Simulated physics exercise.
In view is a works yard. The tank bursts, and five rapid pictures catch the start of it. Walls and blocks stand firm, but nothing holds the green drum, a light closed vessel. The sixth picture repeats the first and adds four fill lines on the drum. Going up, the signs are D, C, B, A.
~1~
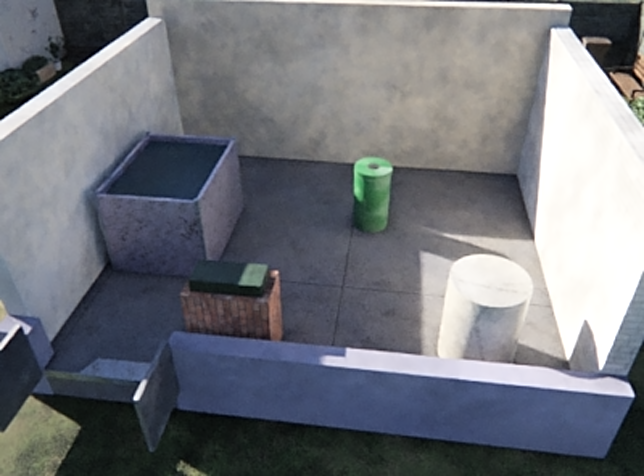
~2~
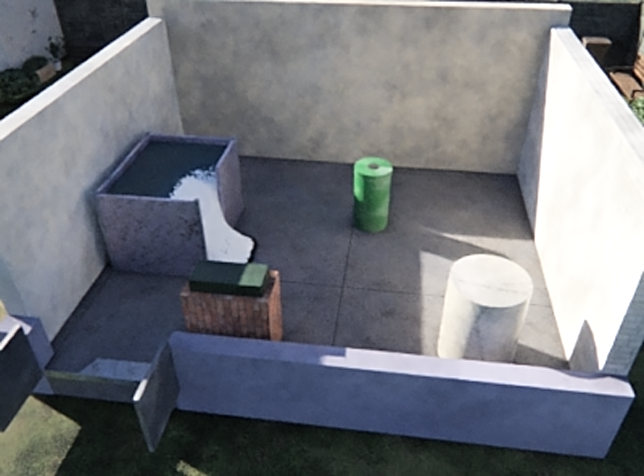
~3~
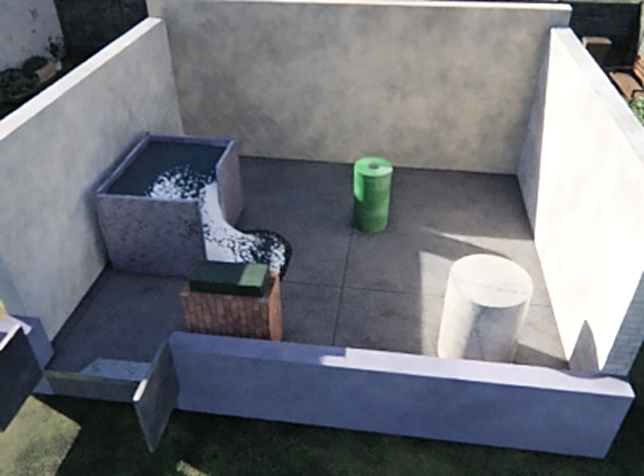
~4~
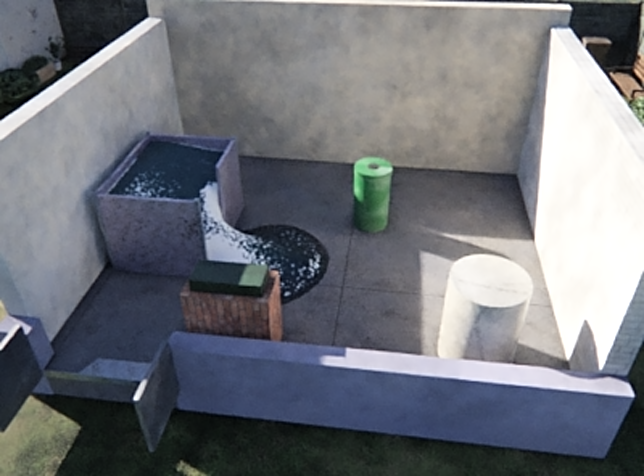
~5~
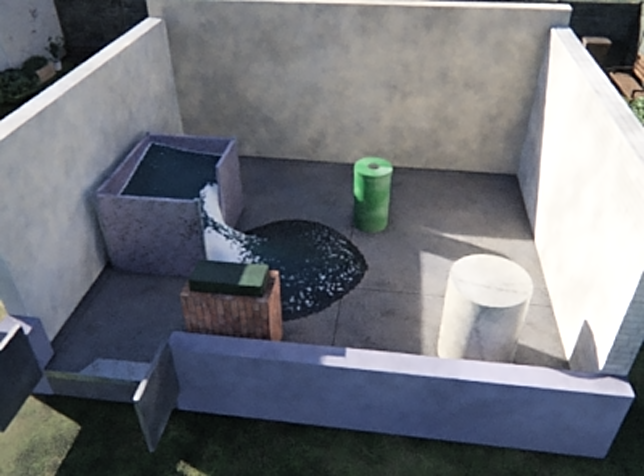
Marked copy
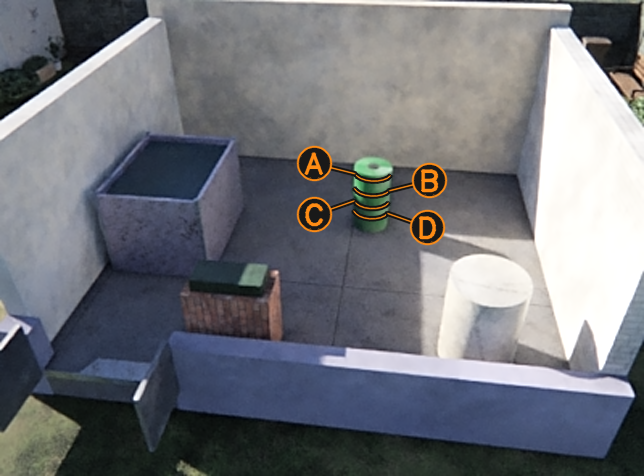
Water pours from a raised tank and spreads across the yard floor toward a green drum.
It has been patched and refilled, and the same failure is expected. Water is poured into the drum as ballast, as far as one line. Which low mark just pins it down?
D.
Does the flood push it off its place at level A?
No, that is safe.
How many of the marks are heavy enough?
All four.
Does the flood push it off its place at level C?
No, not at all.
On the marked copy, A at (371, 181); B at (370, 196); C at (370, 208); D at (369, 218); from the bottom up D, C, B, A.
With A, it does not move.
With B, it does not move.
With C, it does not move.
With D, it does not move.
